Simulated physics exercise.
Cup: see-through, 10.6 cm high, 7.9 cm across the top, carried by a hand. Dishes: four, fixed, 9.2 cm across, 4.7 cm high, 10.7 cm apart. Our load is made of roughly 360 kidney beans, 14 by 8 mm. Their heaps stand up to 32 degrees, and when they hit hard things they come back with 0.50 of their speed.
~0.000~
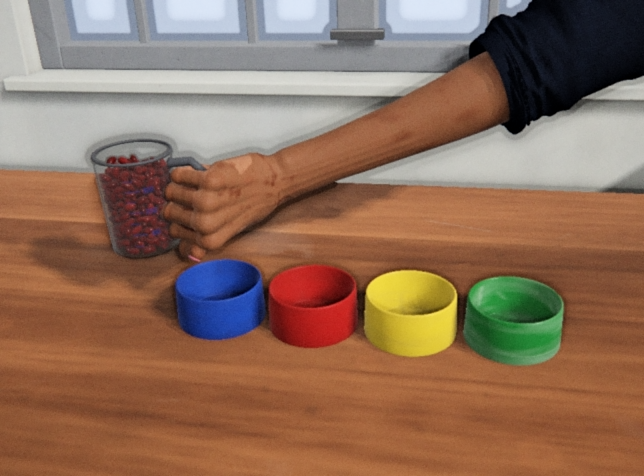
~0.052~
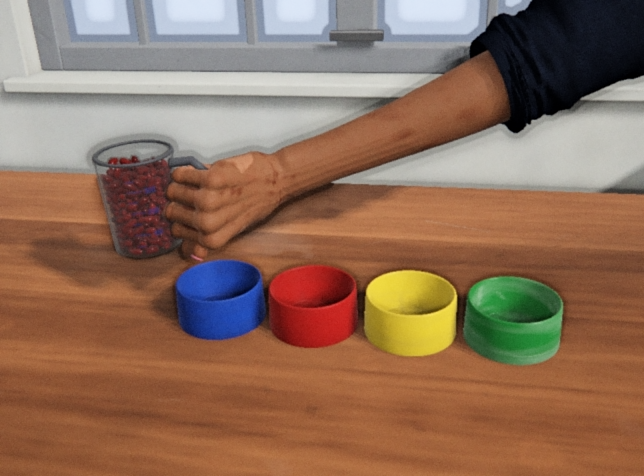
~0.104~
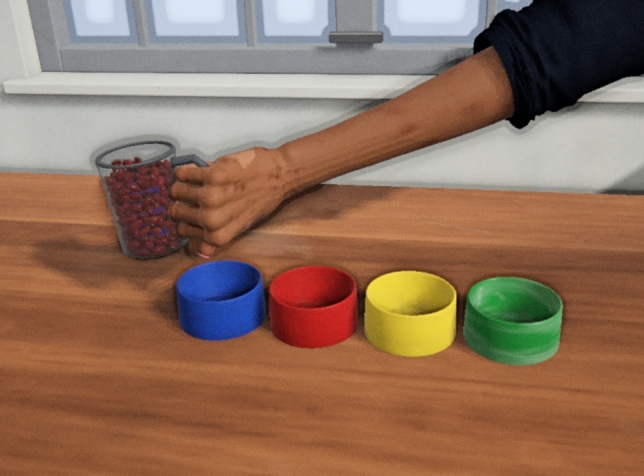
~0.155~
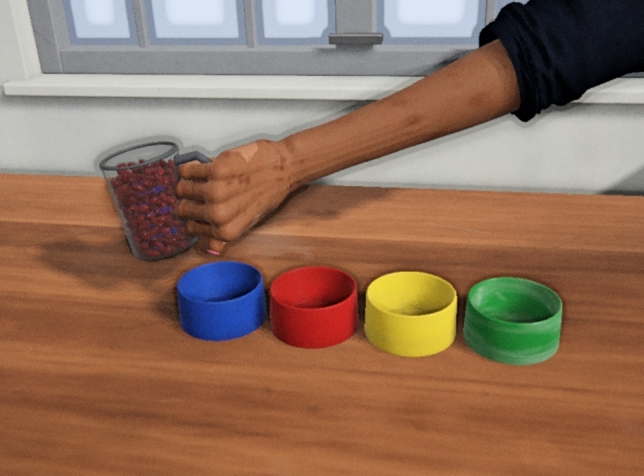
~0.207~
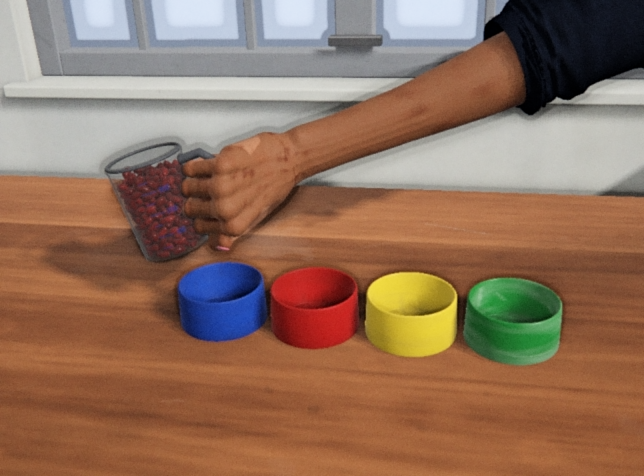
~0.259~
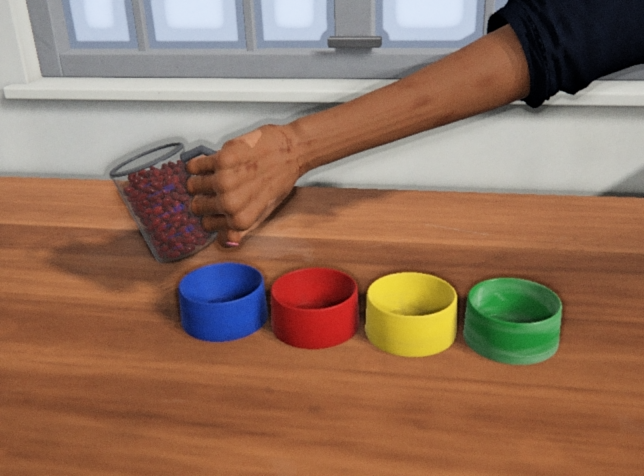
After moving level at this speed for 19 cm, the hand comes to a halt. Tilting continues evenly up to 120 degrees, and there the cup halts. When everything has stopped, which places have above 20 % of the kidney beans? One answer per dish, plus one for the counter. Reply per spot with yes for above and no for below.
Red dish: No, below. Blue dish: Yes, above. Green dish: No, below. Yellow dish: No, below. Counter: Yes, above.
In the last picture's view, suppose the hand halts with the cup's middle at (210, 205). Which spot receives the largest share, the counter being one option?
Most of it ends up at counter.
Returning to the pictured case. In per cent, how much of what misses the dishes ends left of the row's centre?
About 100 per cent.
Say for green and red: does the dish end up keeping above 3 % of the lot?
With green that fails, while with red that holds.
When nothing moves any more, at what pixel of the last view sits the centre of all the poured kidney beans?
(246, 312) or so.
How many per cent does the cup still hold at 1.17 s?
90 %.
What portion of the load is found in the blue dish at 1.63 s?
By that moment it's near 40 percent.
After 0.81 s, tilt 67 degrees; cup holds 100 %.
Then, at 1.17 s, tilt 99 degrees; cup holds 90 %, blue 5 %.
After 1.63 s, tilt 120 degrees; cup holds 20 %, red 15 %, blue 40 %.
In the end, at 2.9 s, red 10 %, blue 45 %, green 0 %, yellow 0 %, counter 45 %.
